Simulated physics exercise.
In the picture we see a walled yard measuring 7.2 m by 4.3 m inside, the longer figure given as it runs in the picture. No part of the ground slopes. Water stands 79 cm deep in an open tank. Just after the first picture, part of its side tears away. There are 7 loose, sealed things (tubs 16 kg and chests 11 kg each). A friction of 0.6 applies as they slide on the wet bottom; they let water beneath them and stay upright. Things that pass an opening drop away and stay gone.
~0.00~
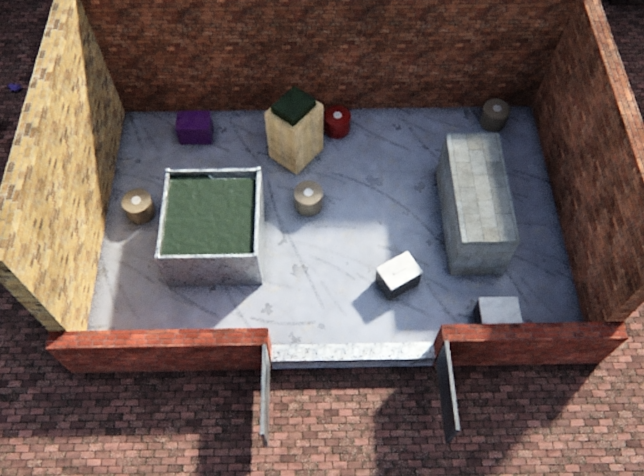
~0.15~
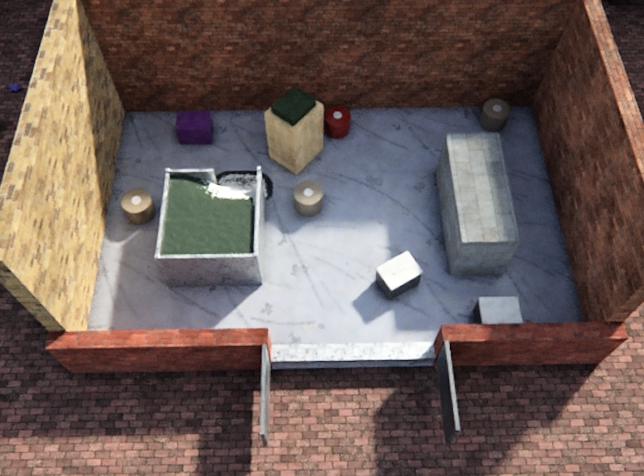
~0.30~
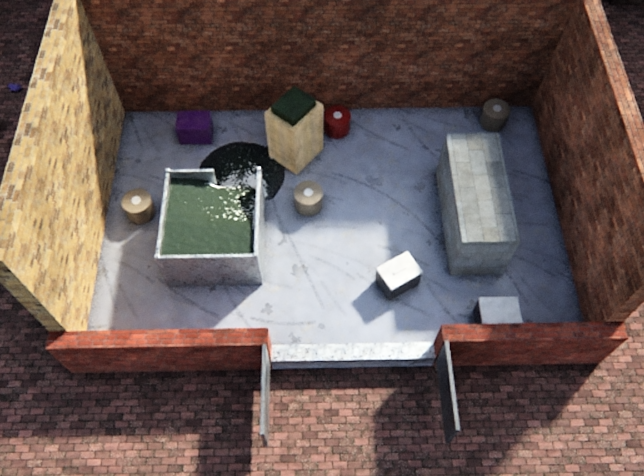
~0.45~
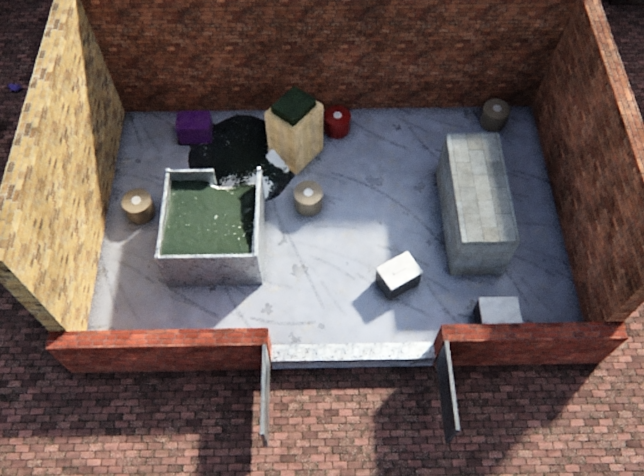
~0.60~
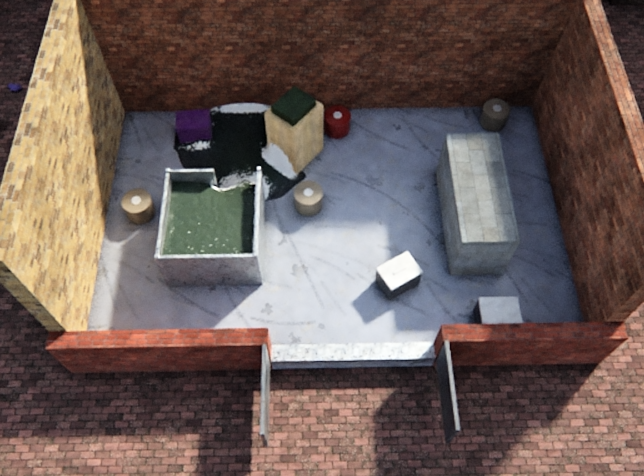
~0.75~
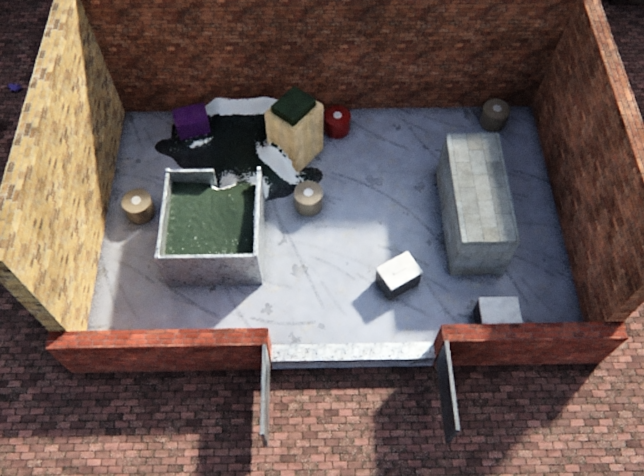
Dark water pours through a gap at the back right corner of a square tank and spreads across the pale floor of a walled brick yard, seen from high above. It reaches the purple chest at back left and the tall cream block with a green top, near a red tub, while a long grey block stands at right. The purple chest shifts very slightly, and the camera stays still.
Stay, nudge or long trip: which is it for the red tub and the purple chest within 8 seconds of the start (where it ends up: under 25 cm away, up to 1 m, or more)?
In order: The red tub should travel a moderate distance. The purple chest should get washed clear away.
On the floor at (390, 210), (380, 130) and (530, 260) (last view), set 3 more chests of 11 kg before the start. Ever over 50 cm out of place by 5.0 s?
Order as asked - not as far, farther, not as far.
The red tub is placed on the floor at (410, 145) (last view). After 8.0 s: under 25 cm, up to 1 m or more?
What happens is that it keeps still.
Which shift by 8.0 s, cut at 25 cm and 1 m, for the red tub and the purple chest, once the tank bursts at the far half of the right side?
Red tub: Roughly where it was; purple chest: Roughly where it was.
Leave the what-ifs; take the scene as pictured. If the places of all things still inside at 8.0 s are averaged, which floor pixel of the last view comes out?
Near (338, 228).
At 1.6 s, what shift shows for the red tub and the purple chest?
Close to 5 cm for the first and 80 cm for the second.
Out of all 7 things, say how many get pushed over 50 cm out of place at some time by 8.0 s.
Counting them up, I find 3.
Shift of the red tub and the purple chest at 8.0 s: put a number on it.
60 cm, then 250 cm, roughly.
After 1.6 s the red tub is near (339, 116), 0.0 m from its start, aground; the purple chest is near (142, 105), 0.9 m from its start, aground; 0 of 7 are out; 0 afloat.
After 3.6 s the red tub is near (370, 133), 0.6 m from its start, aground; the purple chest is near (160, 183), 1.4 m from its start, afloat; 0 of 7 are out; 1 afloat.
After 5.6 s the red tub is near (370, 133), 0.6 m from its start, aground; the purple chest is near (155, 197), 1.6 m from its start, afloat; 0 of 7 are out; 1 afloat.
After 8.0 s the red tub is near (370, 133), 0.6 m from its start, aground; the purple chest is near (129, 238), 2.4 m from its start, afloat; 0 of 7 are out; 3 afloat.
